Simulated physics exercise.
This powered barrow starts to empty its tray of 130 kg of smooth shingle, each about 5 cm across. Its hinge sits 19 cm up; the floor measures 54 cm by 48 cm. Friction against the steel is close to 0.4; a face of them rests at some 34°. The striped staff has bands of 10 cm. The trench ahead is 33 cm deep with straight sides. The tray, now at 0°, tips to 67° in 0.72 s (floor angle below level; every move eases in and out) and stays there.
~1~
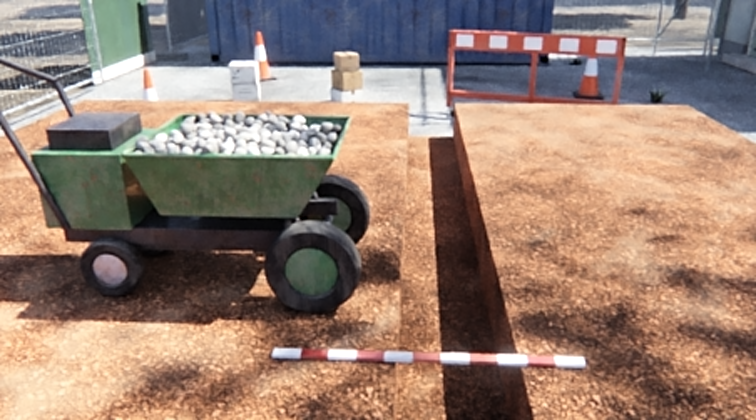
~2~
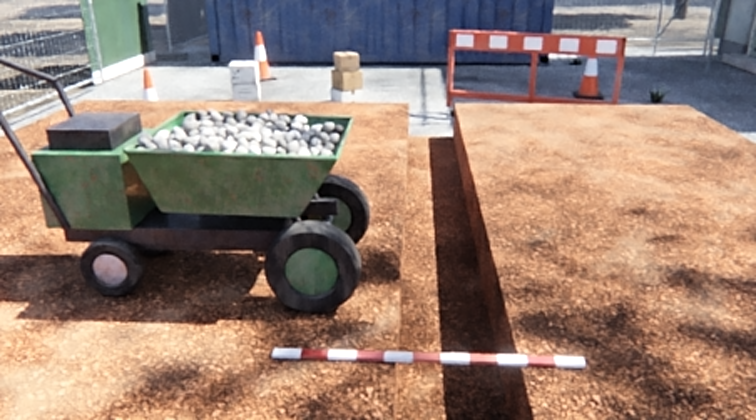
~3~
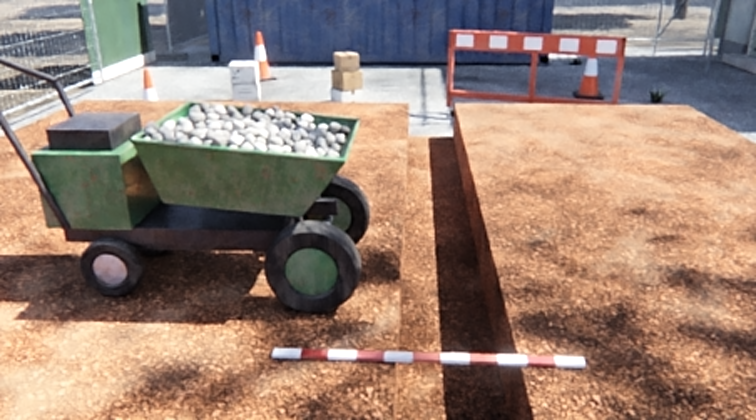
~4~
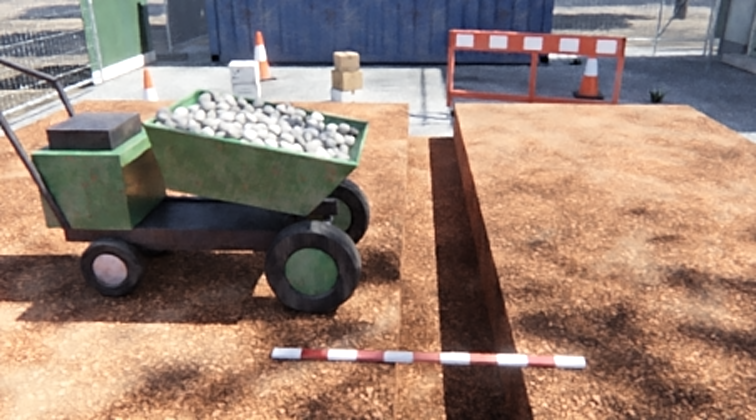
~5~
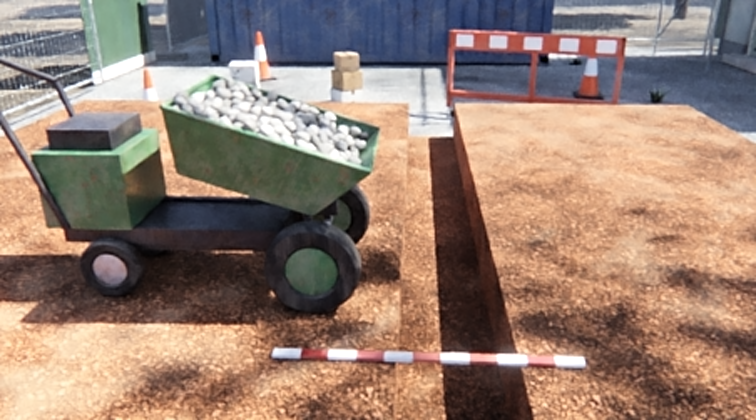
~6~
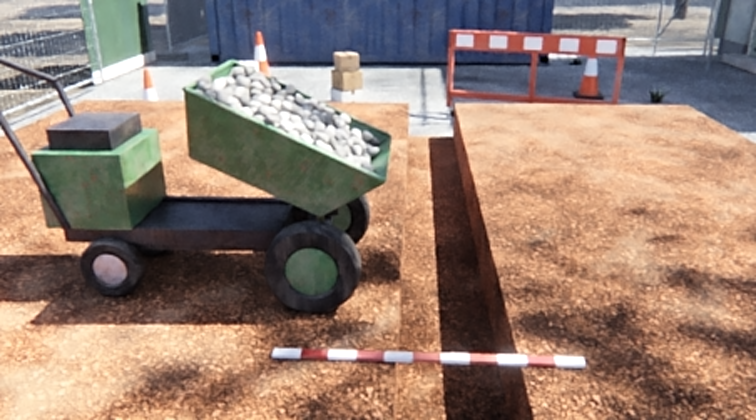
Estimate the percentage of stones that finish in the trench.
Roughly 65 per cent ends in the trench.
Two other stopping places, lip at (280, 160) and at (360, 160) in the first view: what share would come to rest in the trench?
Near 100 per cent from the first place, 50 from the second.
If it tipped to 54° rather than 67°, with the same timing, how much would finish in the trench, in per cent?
It would be near 45 per cent.
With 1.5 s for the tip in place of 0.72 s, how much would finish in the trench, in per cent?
It would be near 85 per cent.
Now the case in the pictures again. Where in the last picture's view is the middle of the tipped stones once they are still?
Around (479, 325).
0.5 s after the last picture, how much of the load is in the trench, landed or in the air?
About 30 per cent by then.
Then, 0.2 s after the last picture the floor is at 57°, 100 % in the tray; the foremost stones are at (417, 190).
Then, 0.5 s after the last picture the floor is at 67°, 68 % in the tray, 28 % in the trench, 4 % past the trench; the foremost stones are at (513, 261).
Then, 0.9 s after the last picture the floor is at 67°, 25 % in the tray, 41 % in the trench, 34 % past the trench; the foremost stones are at (686, 287).
Then, 2.8 s after the last picture the floor is at 67°, 0 % in the tray, 65 % in the trench, 35 % past the trench; the foremost stones are past the picture's edge.
